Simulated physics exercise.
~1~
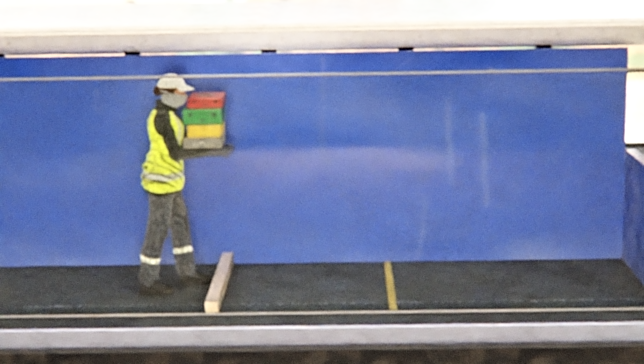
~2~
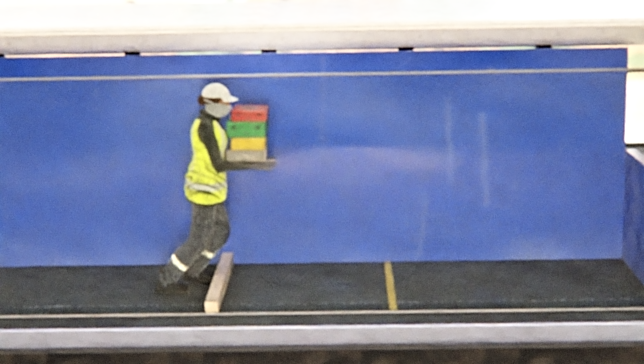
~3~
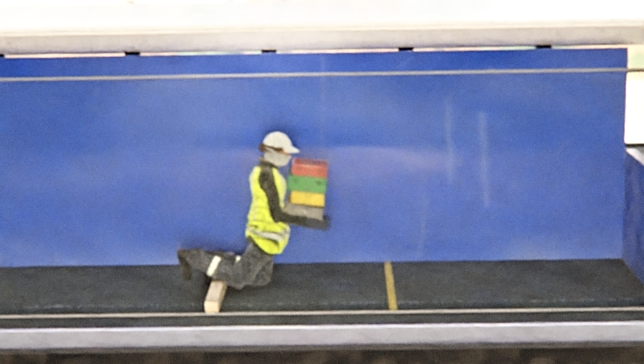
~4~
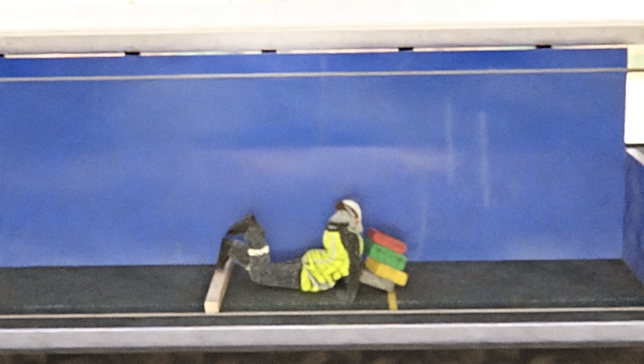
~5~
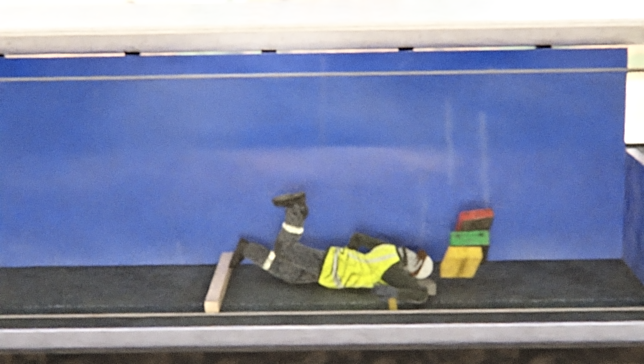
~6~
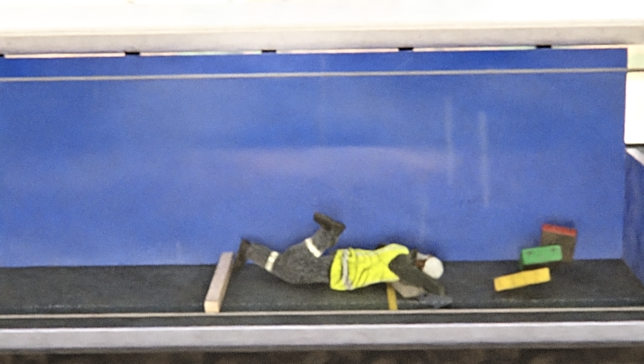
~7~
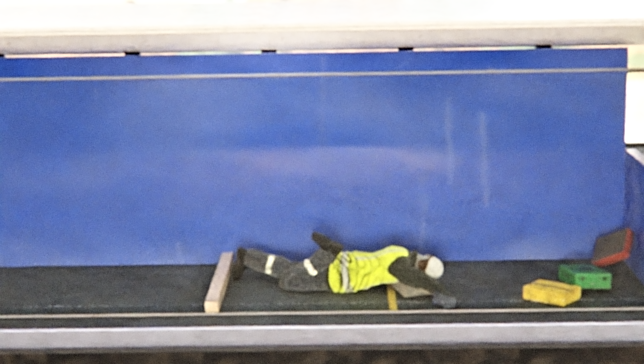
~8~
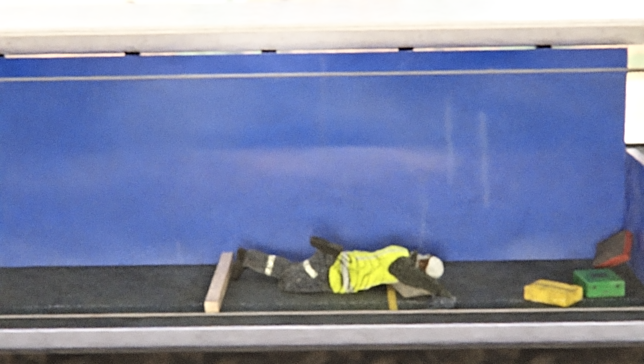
Worker carrying stacked coloured boxes tripping over a low bar, falling flat, boxes scattering right and settling past the yellow line.
